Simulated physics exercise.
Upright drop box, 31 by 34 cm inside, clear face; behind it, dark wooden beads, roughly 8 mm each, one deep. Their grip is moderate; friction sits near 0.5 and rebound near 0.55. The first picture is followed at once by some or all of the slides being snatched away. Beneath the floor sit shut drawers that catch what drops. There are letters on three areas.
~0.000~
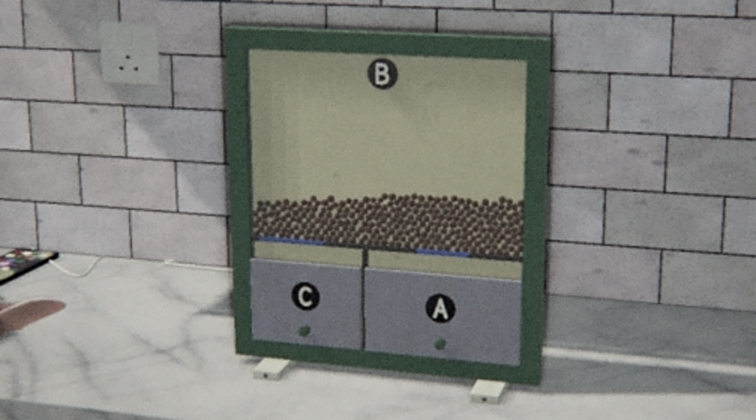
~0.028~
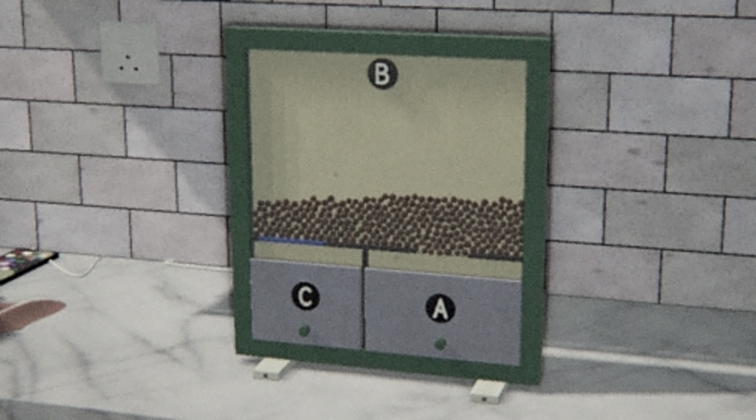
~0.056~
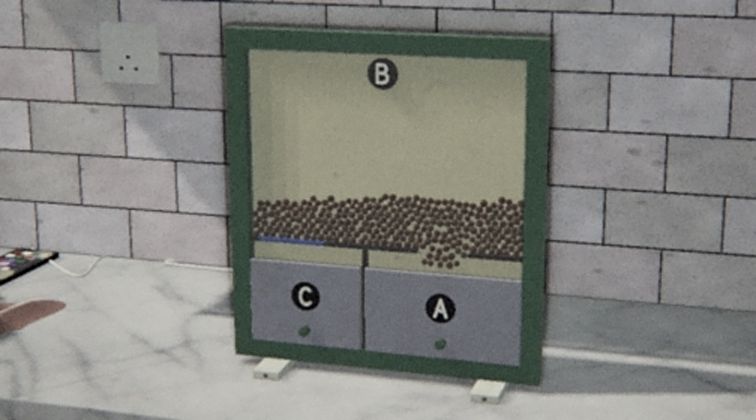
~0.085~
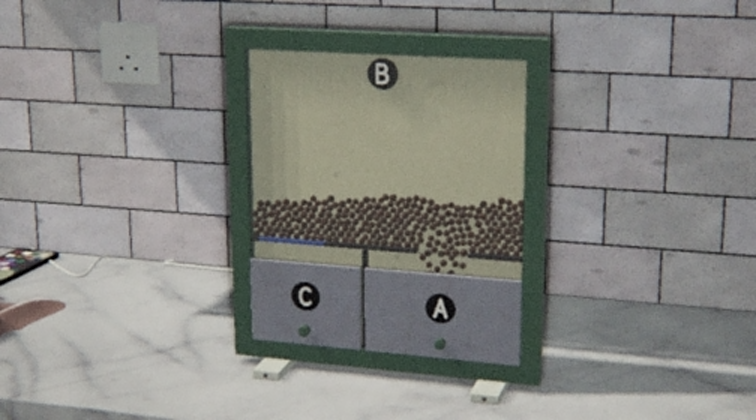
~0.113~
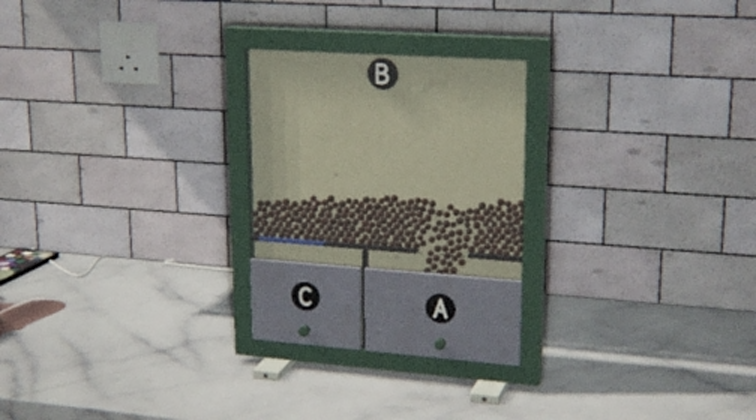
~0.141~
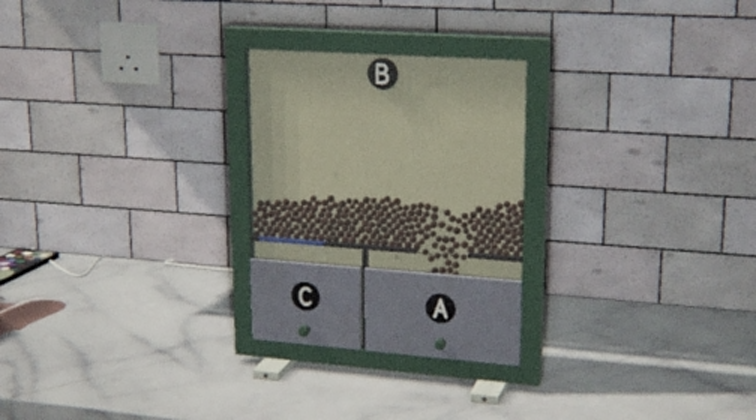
Dark beads pour through a gap above drawer A after the right blue slide disappears.
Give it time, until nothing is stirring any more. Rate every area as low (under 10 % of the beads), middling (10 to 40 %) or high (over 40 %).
Drawer A: High; store B: High; drawer C: Low.
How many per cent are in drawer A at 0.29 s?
Roughly 30 per cent of it.
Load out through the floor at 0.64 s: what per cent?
Around 45 in a hundred at that time.
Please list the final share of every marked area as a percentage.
Drawer A: 55; store B: 45; drawer C: 0.
By 0.29 s, 30 % are out; A 30 %, B 70 %.
By 0.64 s, 45 % are out; A 45 %, B 55 %.
By 1.34 s, 50 % are out; A 50 %, B 50 %.
Settled by 1.9 s, 55 % are out; A 55 %, B 45 %, C 0 %.
